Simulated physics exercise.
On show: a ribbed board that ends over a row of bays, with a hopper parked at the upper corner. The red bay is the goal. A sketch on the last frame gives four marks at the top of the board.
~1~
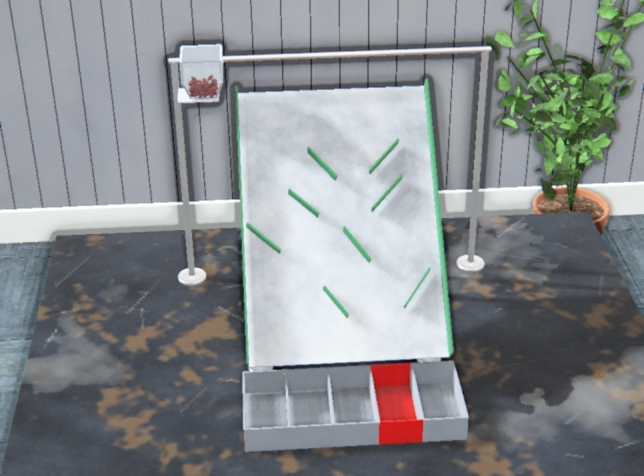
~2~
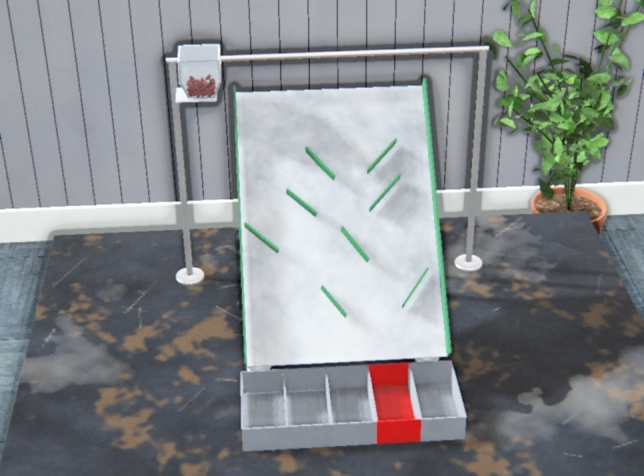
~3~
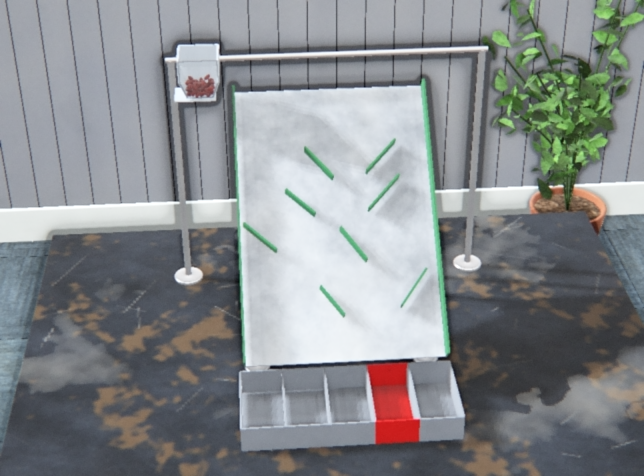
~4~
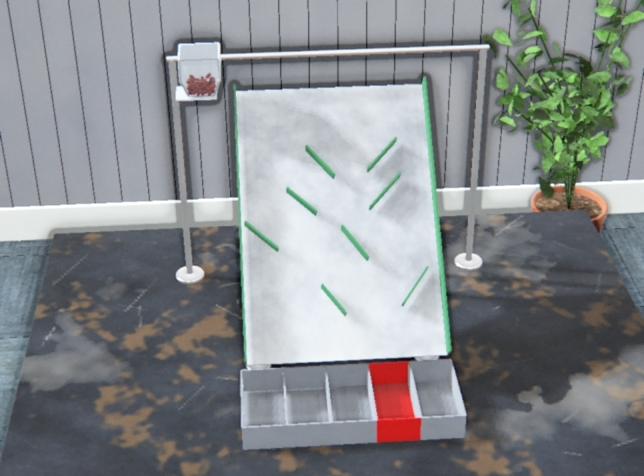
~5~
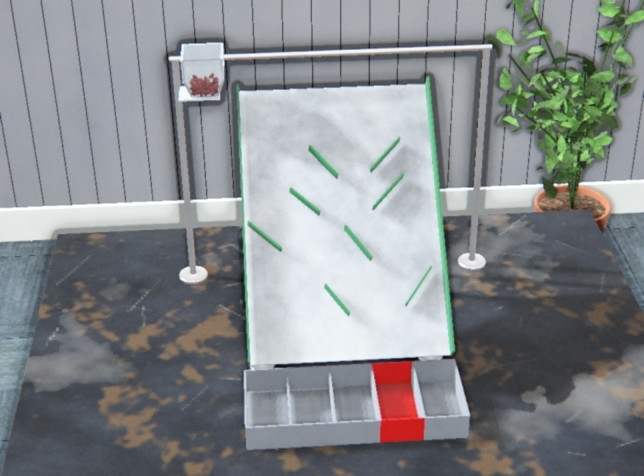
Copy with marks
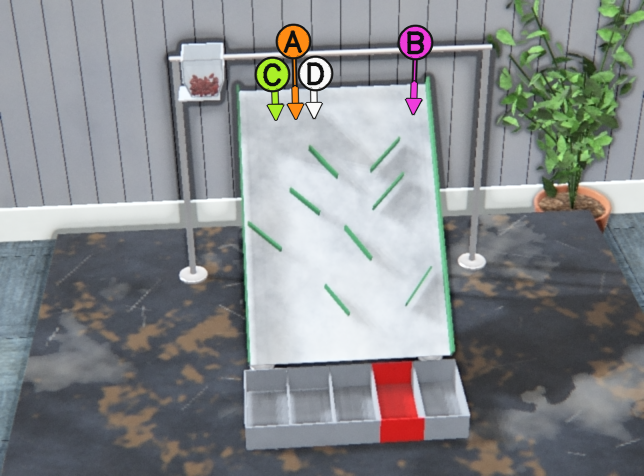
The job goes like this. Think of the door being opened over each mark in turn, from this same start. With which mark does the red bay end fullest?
Mark D.
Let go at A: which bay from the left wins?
The fourth.
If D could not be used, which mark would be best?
Here it is mark A.
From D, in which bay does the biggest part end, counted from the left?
It is the fourth one.
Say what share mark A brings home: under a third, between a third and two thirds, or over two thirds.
It is between a third and two thirds.
On the marked copy, mark A meets the board at (295, 113); mark B meets the board at (413, 108); mark C meets the board at (275, 114); mark D meets the board at (314, 112).
Choosing A, about half in the red bay, about half in other bays.
Choosing B, about a quarter in the red bay, most in other bays.
Choosing C, about a quarter in the red bay, about two thirds in other bays, a stray few held on the board.
Choosing D, most in the red bay, a small part in other bays.
